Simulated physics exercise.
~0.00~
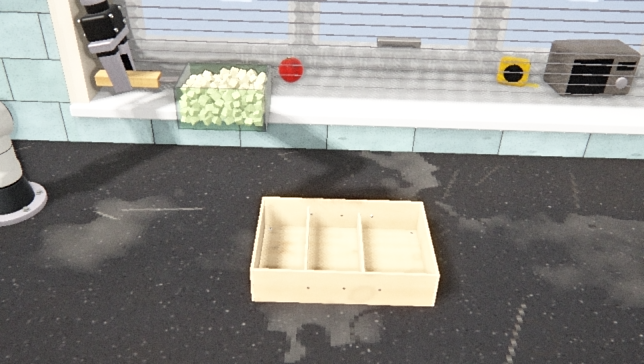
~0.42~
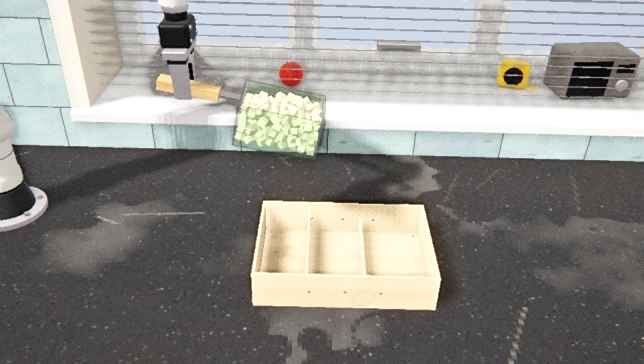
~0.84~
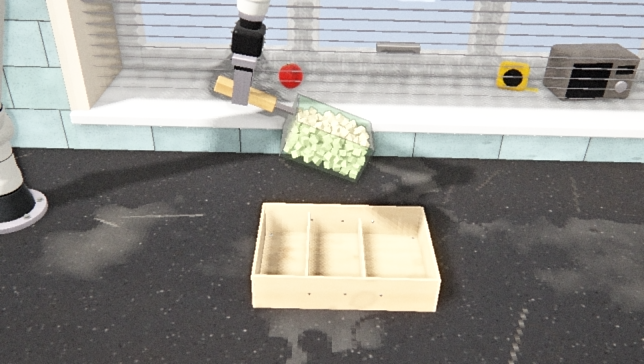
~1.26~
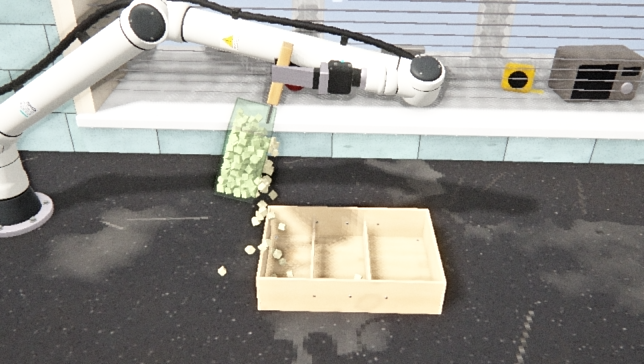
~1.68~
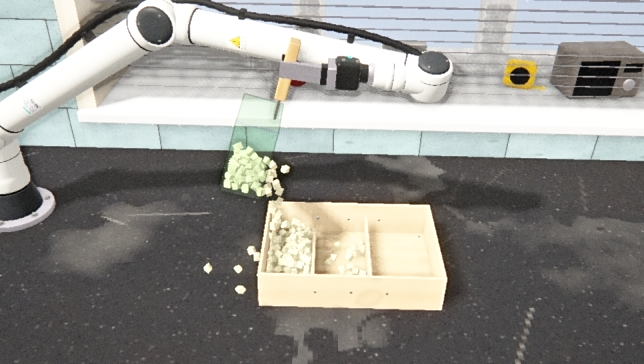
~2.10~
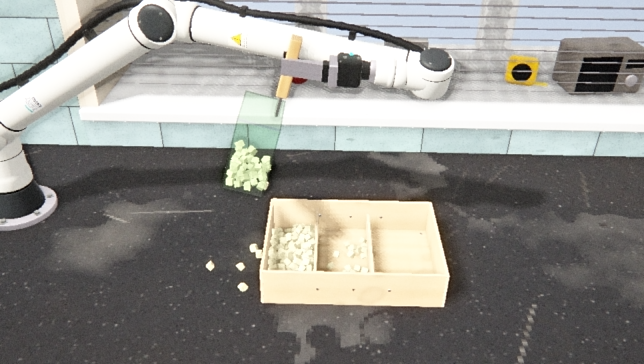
A white robot arm tips a clear box of pale green and cream vegetable dice over an open wooden crate on a dark speckled counter, seen from above and in front. Behind are a windowsill with blinds, pale blue tiles, a red round object, a yellow item and a grey appliance. The gripper first carries the box rightward by its wooden handle, tilting it gradually. Turned steeply, it then spills dice into the crate's left section, and some reach the middle. Finally the arm holds still, with a clump left in the box, the right section empty and a few dice on the counter.
